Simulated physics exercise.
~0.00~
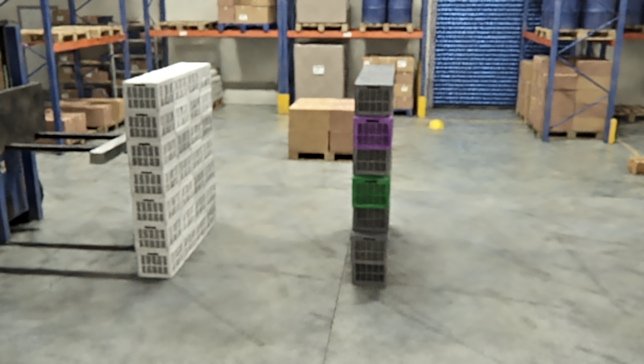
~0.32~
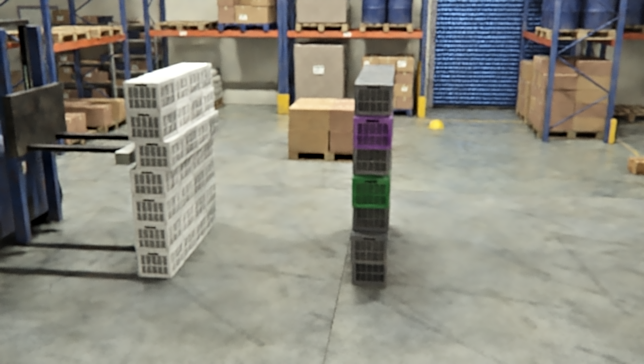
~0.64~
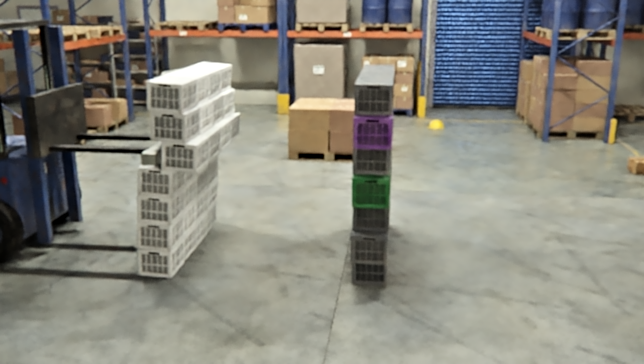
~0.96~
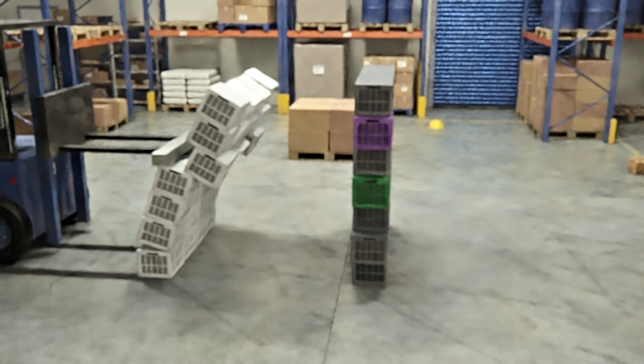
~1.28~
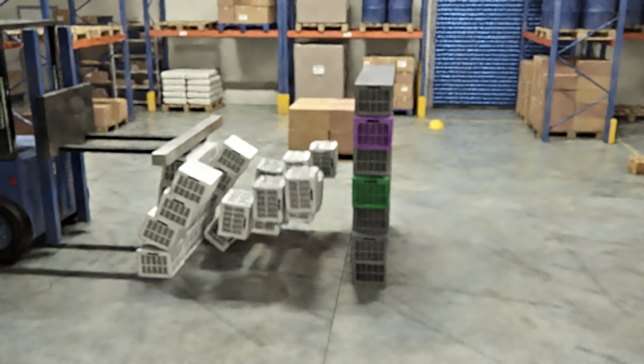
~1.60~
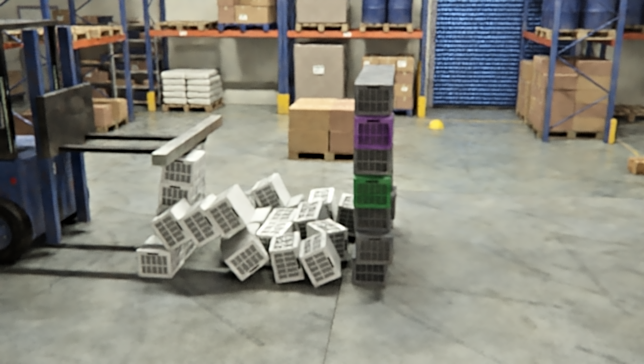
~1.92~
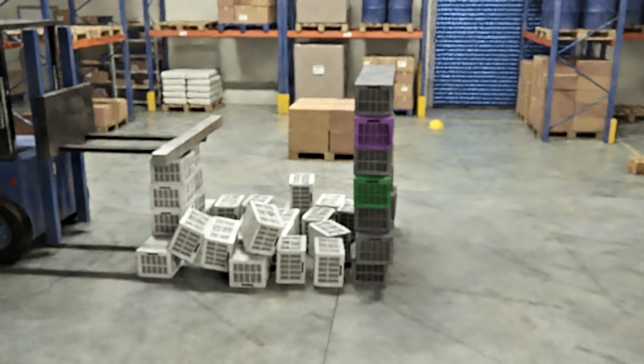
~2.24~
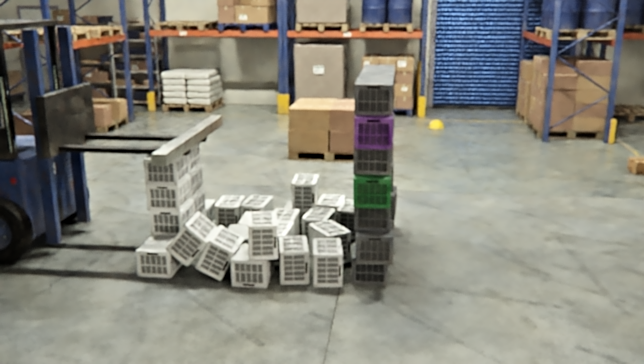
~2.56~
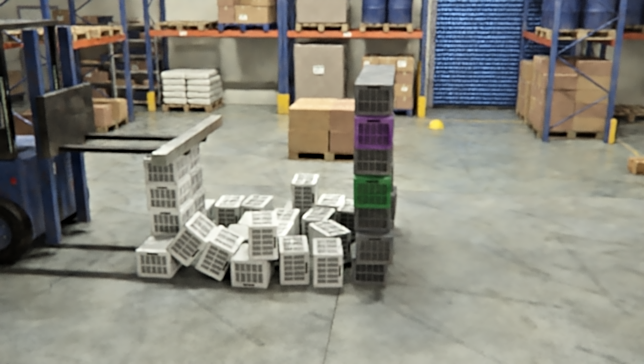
A blue forklift stands at the left of a warehouse with shelving, cardboard boxes and a blue shutter behind, seen from a slightly raised, still viewpoint. Before it rises a thin wall of pale crates, and further right stands a parallel dark grey one with a purple crate above a green one. The forklift moves right, and its level beam pushes the pale wall's upper rows out of line. The wall bends and topples rightward as the forklift halts, its crates tumbling across the floor against the dark wall's base. A short pale stack remains beside the heap, while the dark wall stays standing.
